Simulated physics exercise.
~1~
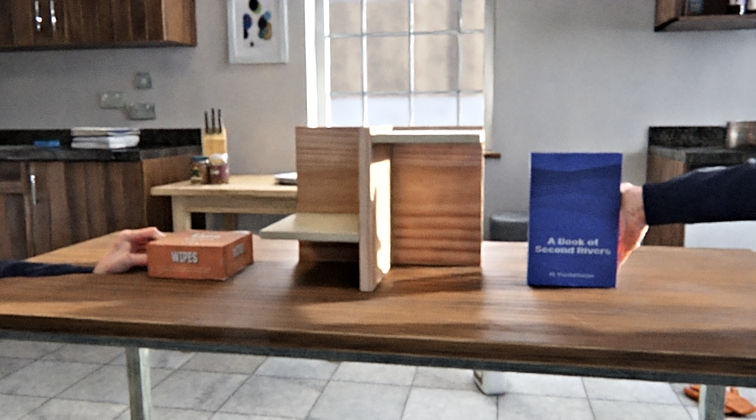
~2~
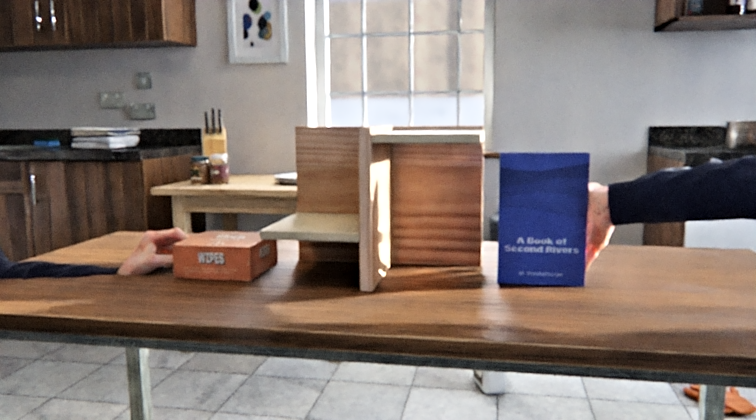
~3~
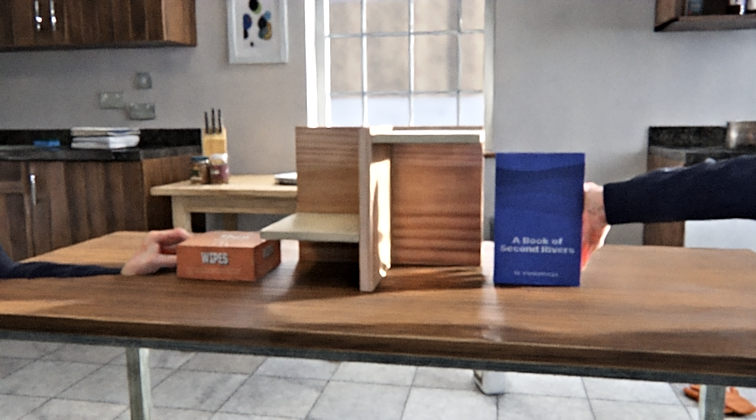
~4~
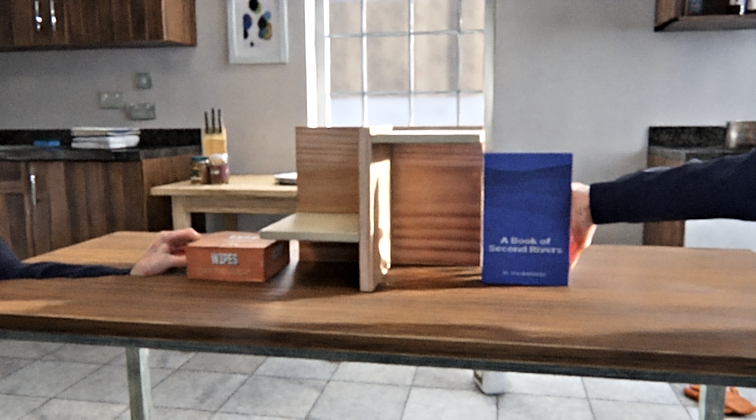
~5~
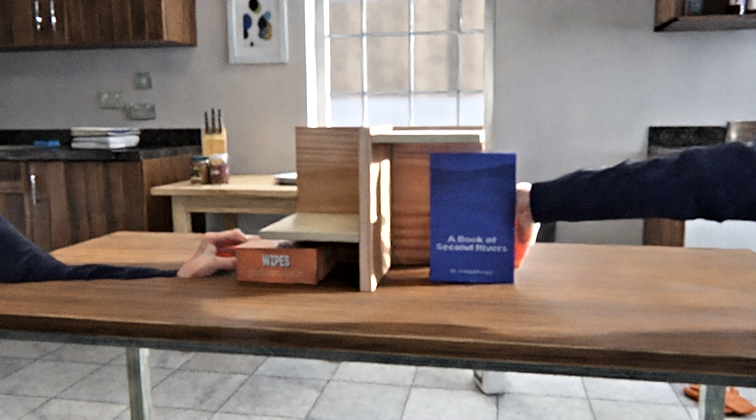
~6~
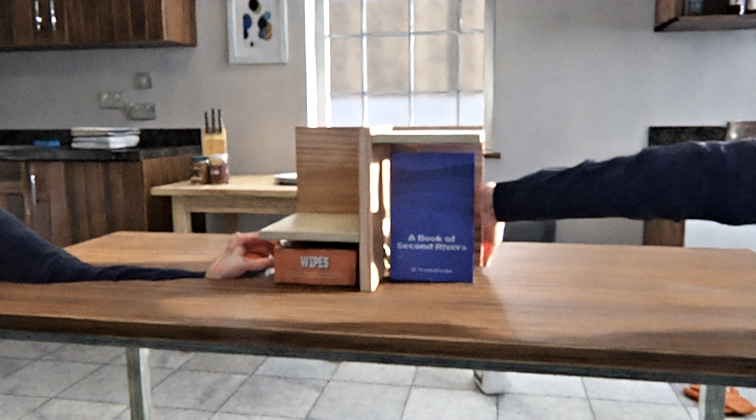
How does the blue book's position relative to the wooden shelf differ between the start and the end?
At the start the blue book stands on the table apart from the shelf, to its right. By the end it is further left, upright beneath the top board of the shelf's taller right side.
